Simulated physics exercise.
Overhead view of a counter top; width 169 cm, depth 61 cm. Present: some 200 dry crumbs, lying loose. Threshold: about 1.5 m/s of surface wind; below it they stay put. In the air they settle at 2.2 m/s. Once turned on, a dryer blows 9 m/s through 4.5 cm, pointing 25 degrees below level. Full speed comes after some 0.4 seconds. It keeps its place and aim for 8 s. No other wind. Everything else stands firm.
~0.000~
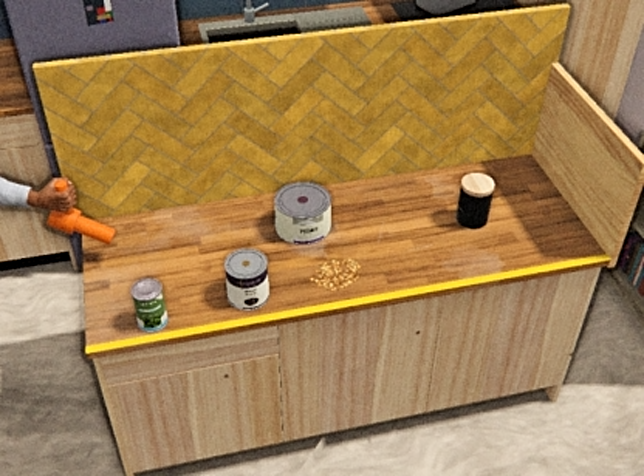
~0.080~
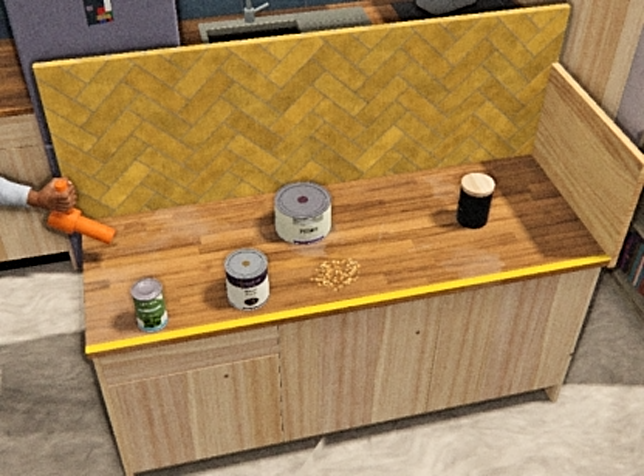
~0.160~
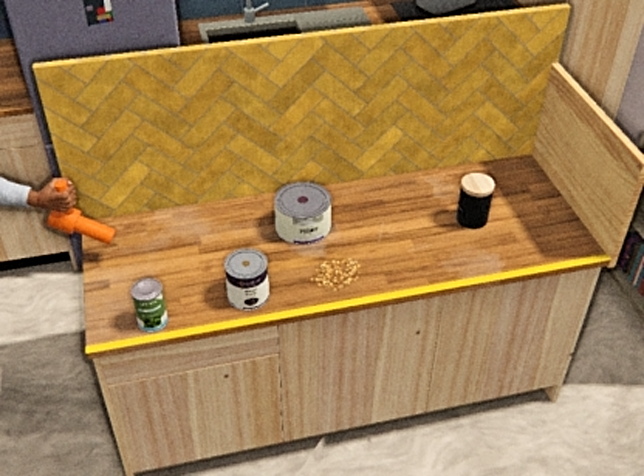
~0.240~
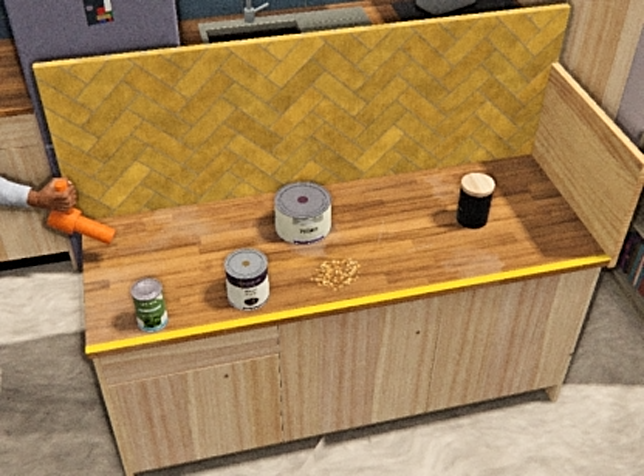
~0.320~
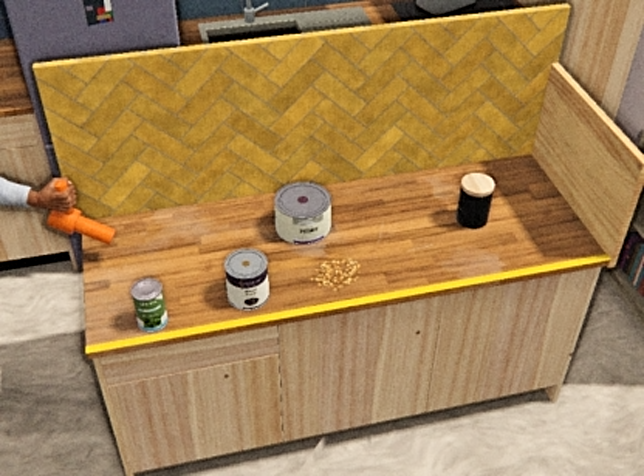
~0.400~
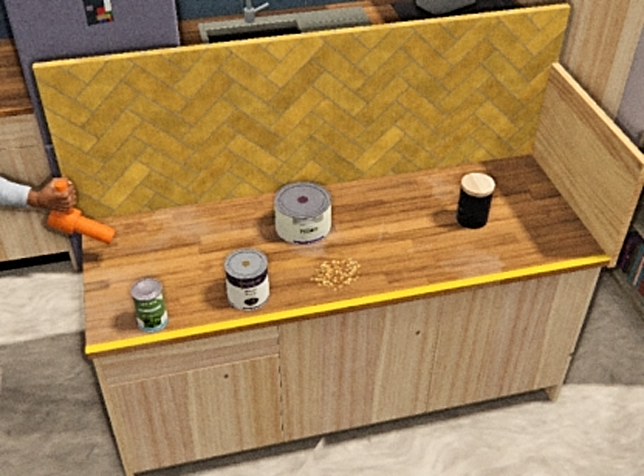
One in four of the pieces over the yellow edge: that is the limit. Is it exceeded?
The loss over that edge exceeds a quarter.
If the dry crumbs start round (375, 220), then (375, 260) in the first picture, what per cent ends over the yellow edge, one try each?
It goes 0 % first, then 50 %.
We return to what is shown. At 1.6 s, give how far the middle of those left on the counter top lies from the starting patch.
Roughly 10 cm.
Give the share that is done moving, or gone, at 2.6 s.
Near 60 %.
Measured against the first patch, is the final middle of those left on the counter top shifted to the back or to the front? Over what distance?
Shift: Towards the near end, some 5 cm.
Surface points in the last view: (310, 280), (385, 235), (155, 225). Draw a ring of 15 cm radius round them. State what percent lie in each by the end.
Roughly 15 %, 0 % and 0 %, in that order.
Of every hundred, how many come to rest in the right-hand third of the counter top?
Roughly 4 in a hundred.
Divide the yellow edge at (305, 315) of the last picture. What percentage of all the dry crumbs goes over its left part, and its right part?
Roughly 0 % cross the left stretch, and around 70 % the right stretch.
After 1.6 s, 64 % are on the move or not yet settled, 46 % are over the yellow edge; the middle of those still in play is near (362, 283).
After 2.6 s, 39 % are on the move or not yet settled, 64 % are over the yellow edge; the middle of those still in play is near (357, 286).
After 4.4 s, 30 % are on the move or not yet settled, 69 % are over the yellow edge; the middle of those still in play is near (359, 286).
After 8.0 s, at the end, 72 % are over the yellow edge; the middle of those still in play is near (370, 286).
